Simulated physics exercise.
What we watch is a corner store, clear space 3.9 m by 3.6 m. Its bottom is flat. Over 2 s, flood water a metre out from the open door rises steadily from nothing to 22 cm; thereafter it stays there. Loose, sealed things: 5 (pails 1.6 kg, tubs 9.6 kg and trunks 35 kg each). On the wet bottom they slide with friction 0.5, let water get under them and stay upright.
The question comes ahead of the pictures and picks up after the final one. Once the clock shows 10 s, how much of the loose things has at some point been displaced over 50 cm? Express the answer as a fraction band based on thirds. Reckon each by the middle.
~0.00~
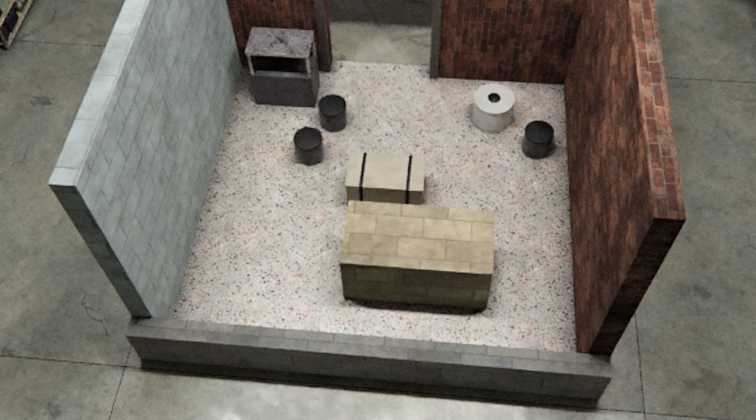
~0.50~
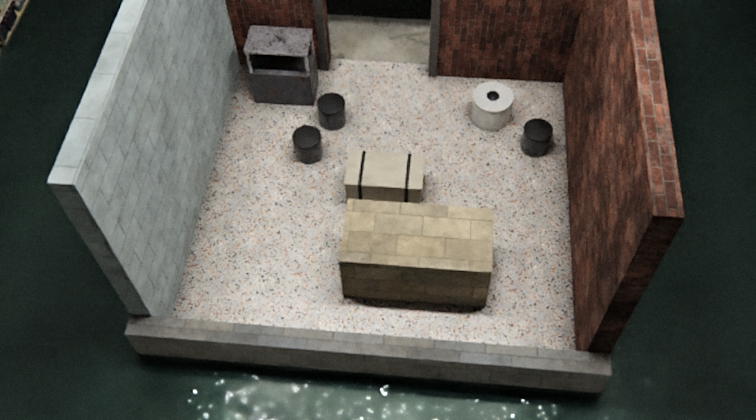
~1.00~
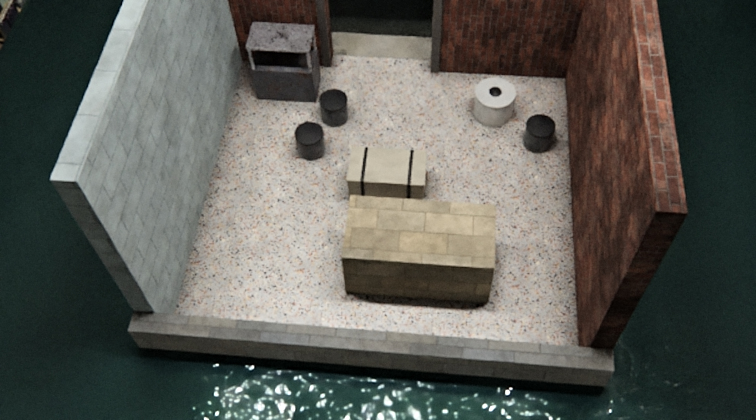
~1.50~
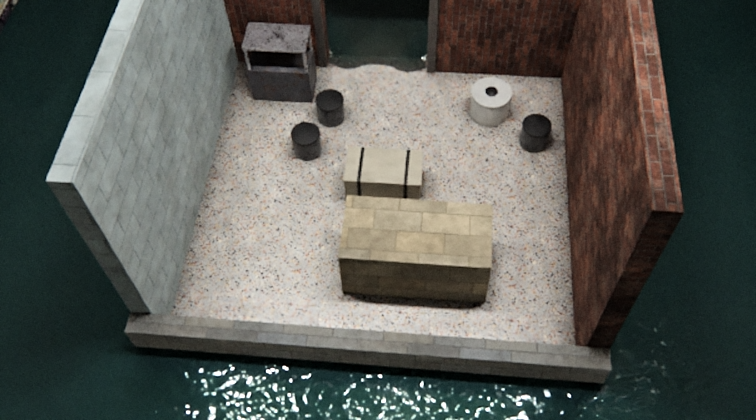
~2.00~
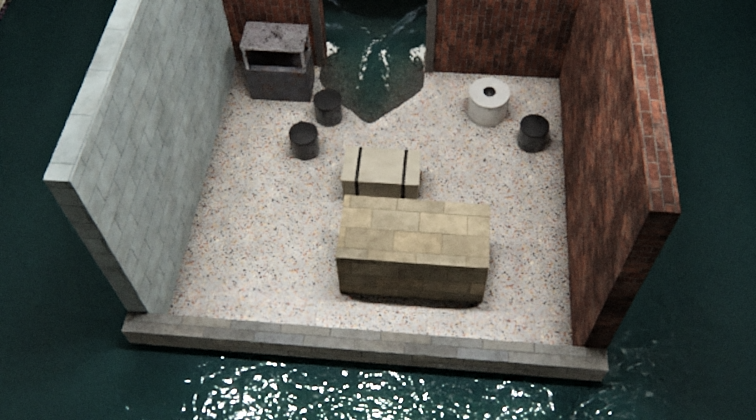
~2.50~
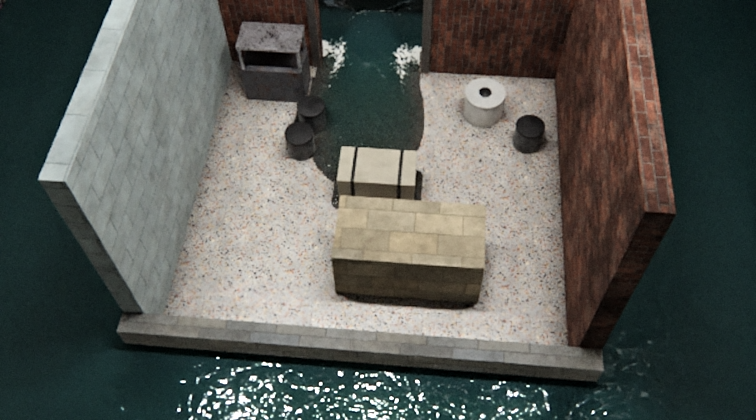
The band is one third to two thirds.
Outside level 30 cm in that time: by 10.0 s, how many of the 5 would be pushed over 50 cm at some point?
It would come to 5 of them.
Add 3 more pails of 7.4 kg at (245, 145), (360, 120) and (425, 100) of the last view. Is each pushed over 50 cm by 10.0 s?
Note, in order of listing: Stays below the threshold, crosses the threshold, stays below the threshold.
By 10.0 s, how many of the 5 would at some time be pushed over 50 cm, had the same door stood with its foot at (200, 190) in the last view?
You'd get 5 in that case.
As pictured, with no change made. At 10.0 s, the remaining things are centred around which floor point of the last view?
Somewhere near (373, 168).
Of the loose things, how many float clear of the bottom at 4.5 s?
The count is 2.
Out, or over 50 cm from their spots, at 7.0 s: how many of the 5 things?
By my tally, 2.
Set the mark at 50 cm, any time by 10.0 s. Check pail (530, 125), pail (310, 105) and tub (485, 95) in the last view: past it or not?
In turn: More, over, under.
After 3.5 s 2 of 5 are over 50 cm from their spots; 0 afloat.
After 4.5 s 2 of 5 are over 50 cm from their spots; 2 afloat.
After 7.0 s 2 of 5 are over 50 cm from their spots; 3 afloat.
After 10.0 s 3 of 5 are over 50 cm from their spots, and 3 have been at some point; 4 afloat.
